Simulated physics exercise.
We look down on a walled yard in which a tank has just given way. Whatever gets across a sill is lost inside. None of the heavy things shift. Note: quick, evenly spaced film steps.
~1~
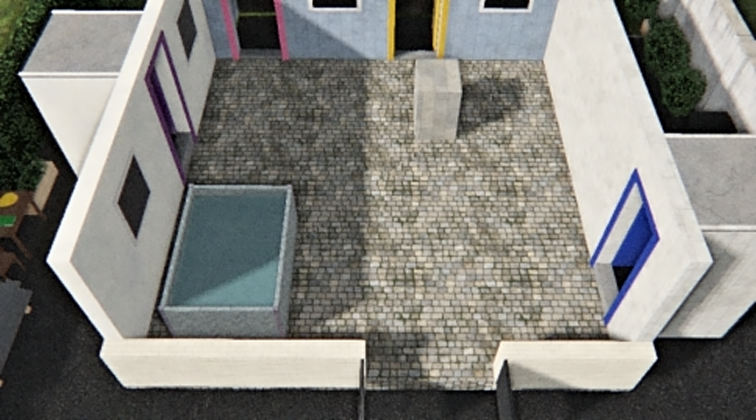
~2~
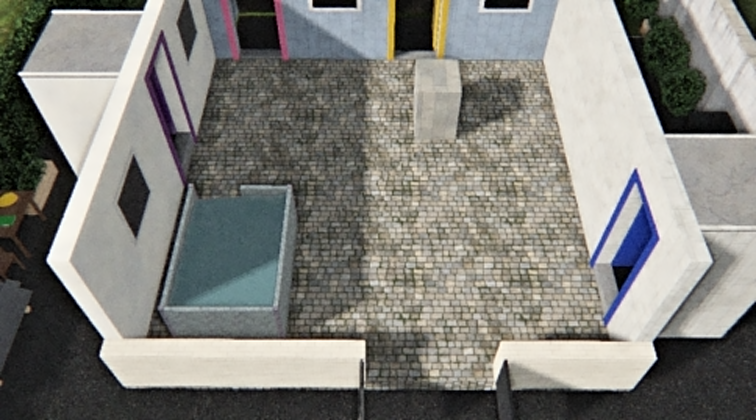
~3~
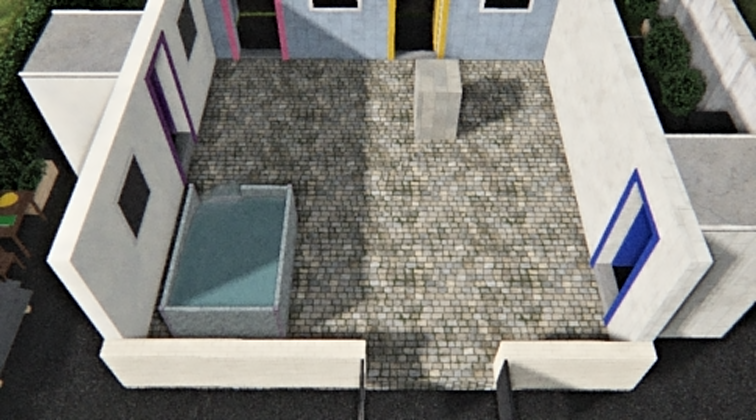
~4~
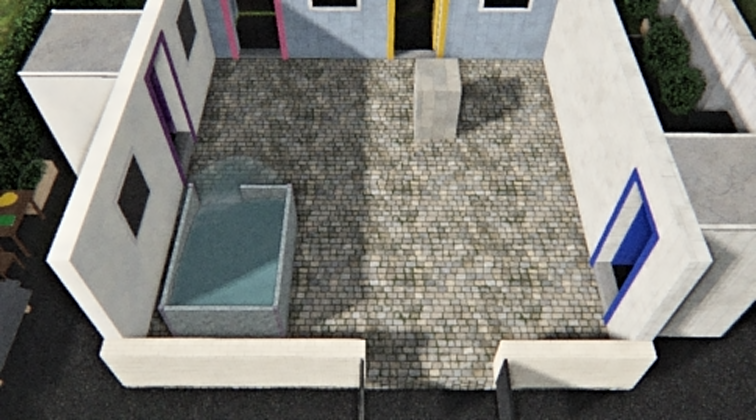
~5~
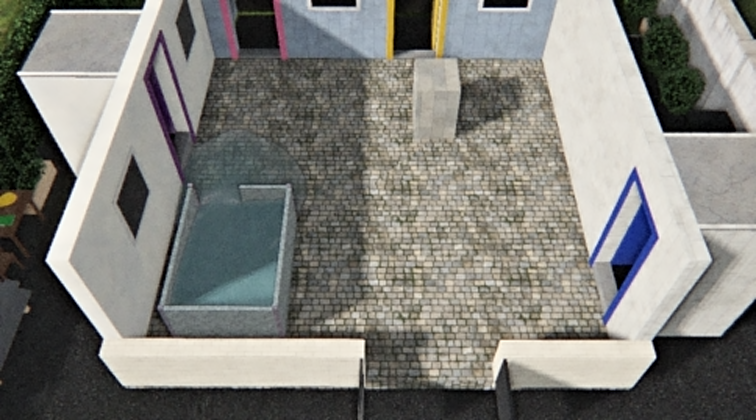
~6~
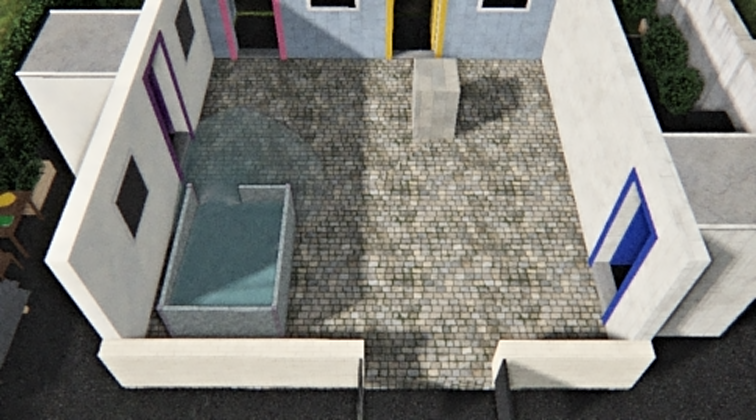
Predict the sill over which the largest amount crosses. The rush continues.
I would say the pink sill.
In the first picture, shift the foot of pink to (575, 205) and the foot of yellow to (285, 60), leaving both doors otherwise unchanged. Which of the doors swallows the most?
That would be the one in yellow.
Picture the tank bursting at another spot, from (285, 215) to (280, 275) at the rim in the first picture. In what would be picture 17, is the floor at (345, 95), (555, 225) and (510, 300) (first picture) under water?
Untouched, soaked, soaked.
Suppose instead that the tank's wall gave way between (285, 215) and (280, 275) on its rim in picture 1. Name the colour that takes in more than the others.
My answer: The blue one.
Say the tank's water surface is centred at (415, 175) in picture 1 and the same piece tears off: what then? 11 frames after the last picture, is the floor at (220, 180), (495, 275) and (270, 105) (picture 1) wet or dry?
Point by point, the spots are not hit, not hit and hit.
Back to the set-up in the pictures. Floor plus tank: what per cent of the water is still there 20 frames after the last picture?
Some 84 per cent has not gone.
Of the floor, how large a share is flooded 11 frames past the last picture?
It works out to about 35 in a hundred.
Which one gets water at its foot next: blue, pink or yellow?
The pink one.
A moment on, water covers 25 % of the floor; purple door wet at the sill, nothing in, pink door a trickle in, yellow door not reached, blue door not reached.
Next, water covers 35 % of the floor; purple door wet at the sill, nothing in, pink door a lot in, yellow door not reached, blue door not reached.
Then, water covers 40 % of the floor; purple door wet at the sill, nothing in, pink door a lot in, yellow door a trickle in, blue door not reached.
Later, water covers 55 % of the floor; purple door wet at the sill, nothing in, pink door a lot in, yellow door some in, blue door not reached.
In the end, water covers 90 % of the floor; purple door wet at the sill, nothing in, pink door a lot in, yellow door some in, blue door wet at the sill, nothing in; the pink door has let in the most.
